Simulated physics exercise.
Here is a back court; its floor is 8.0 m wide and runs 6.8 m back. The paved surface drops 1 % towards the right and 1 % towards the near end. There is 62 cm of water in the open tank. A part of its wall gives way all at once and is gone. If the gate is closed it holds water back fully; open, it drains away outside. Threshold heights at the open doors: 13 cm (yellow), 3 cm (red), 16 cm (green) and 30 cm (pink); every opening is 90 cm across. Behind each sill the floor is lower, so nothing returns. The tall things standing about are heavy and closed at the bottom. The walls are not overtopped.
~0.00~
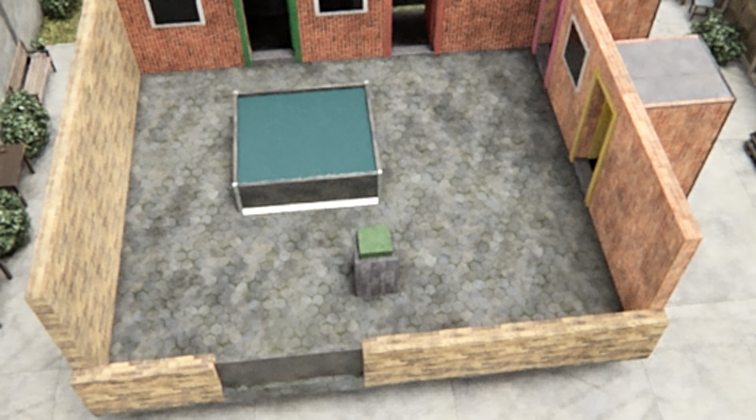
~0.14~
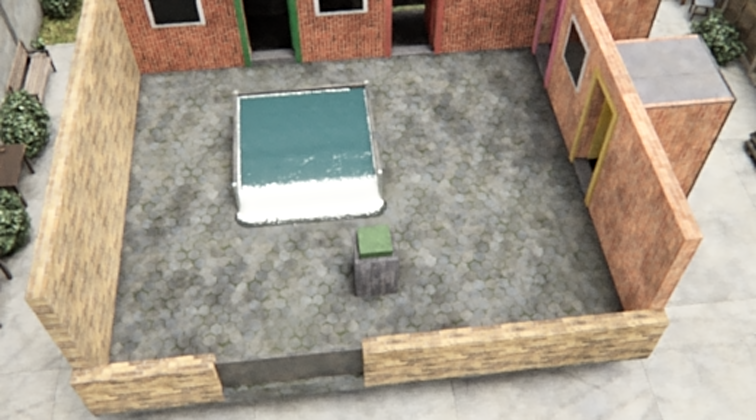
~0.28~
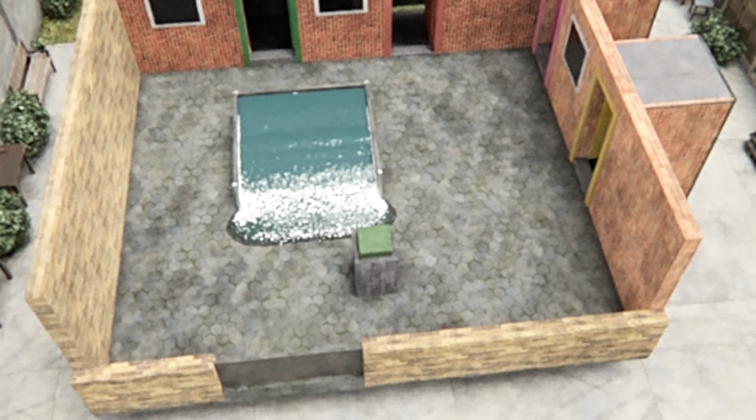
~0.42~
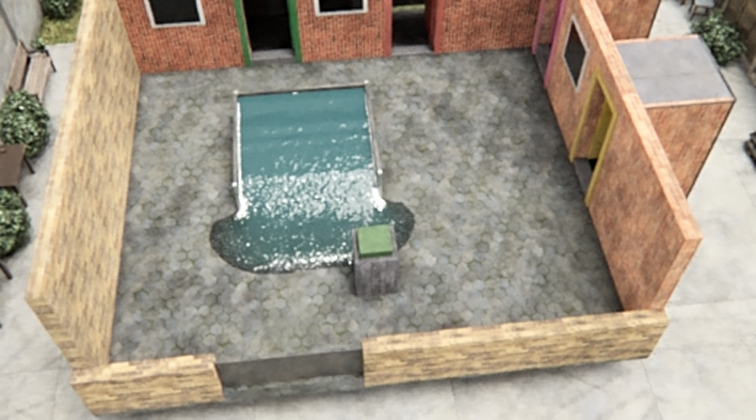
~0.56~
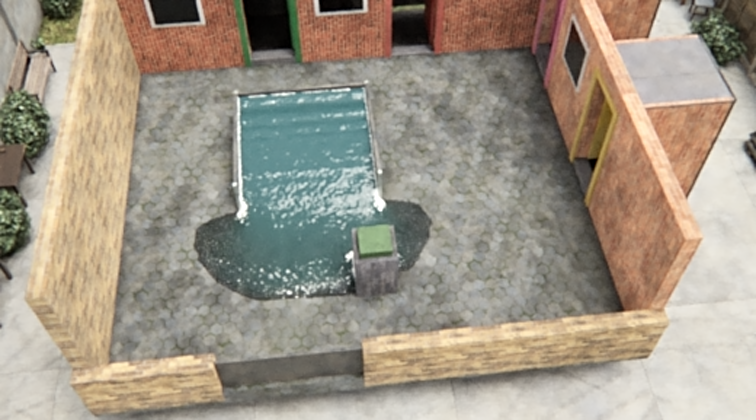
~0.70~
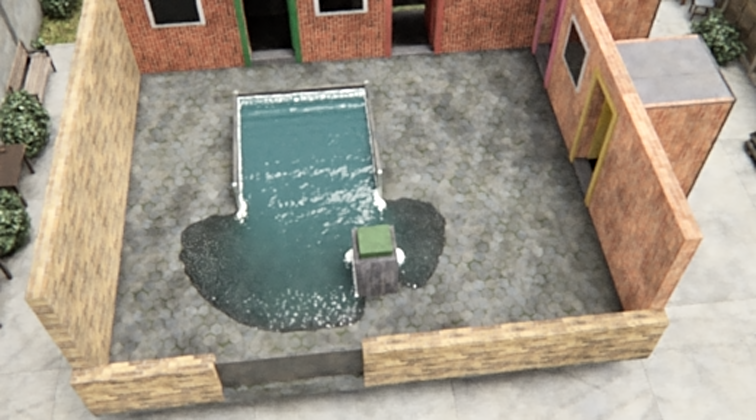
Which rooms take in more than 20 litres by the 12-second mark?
Within that time: At the yellow door it stays under the limit; at the red door it goes over the limit; at the green door it does not reach the limit; at the pink door it does not reach the limit.
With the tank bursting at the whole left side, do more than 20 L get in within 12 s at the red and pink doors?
Then: Red under, pink under.
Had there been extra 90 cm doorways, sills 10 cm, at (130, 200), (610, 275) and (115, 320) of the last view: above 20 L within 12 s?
In that order: Not over, above, above.
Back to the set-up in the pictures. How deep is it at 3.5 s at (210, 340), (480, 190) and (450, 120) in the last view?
About 18, 2 and 0 cm.
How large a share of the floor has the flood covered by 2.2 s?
Near 40 per cent is wet.
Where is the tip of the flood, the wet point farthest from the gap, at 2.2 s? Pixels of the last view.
At about (595, 340).
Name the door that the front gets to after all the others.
Last comes the red one.
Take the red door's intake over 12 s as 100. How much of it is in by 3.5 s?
Some 0 per cent by then.
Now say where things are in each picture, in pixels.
In the first picture, the open tank at (305, 135) is whole and still, 62 cm deep.
In the second picture, water pours out at (310, 195) and has run 1.3 m, to (383, 203); typically 8 cm deep outside, 62 cm at the open tank's back.
In the third picture, the front is at (234, 232), 1.4 m from the gap at (310, 197); 1.7 m2 of floor is under water; 62 cm left at the back of the open tank.
In the fourth picture, the front is at (400, 241), 1.7 m from the gap at (310, 198); 3.5 m2 of floor is under water; 62 cm left at the back of the open tank.
In the fifth picture, water pours out at (310, 198) and has run 2.0 m, to (216, 273); typically 9 cm deep outside, 60 cm at the open tank's back.
In the sixth picture, the front is at (250, 321), 2.5 m from the gap at (310, 198); 6.7 m2 of floor is under water; 52 cm left at the back of the open tank.
After 1.4 s water covers 25 % of the floor and is deepest (42 cm) near (303, 369); yellow door not reached, red door not reached, green door not reached, pink door not reached.
After 2.2 s water covers 40 % of the floor and is deepest (40 cm) near (291, 370); yellow door not reached, red door not reached, green door not reached, pink door not reached.
After 3.5 s water covers 50 % of the floor and is deepest (37 cm) near (119, 387); yellow door 8 cm at the sill, 0 L in, red door not reached, green door not reached, pink door not reached.
After 7.0 s water covers 90 % of the floor and is deepest (16 cm) near (527, 347); yellow door 9 cm at the sill, 0 L in, red door not reached, green door 7 cm at the sill, 0 L in, pink door 5 cm at the sill, 0 L in.
After 12.0 s water covers 100 % of the floor and is deepest (14 cm) near (552, 112); yellow door 8 cm at the sill, 0 L in, red door 8 cm at the sill, 56 L in, green door 4 cm at the sill, 0 L in, pink door 10 cm at the sill, 0 L in.
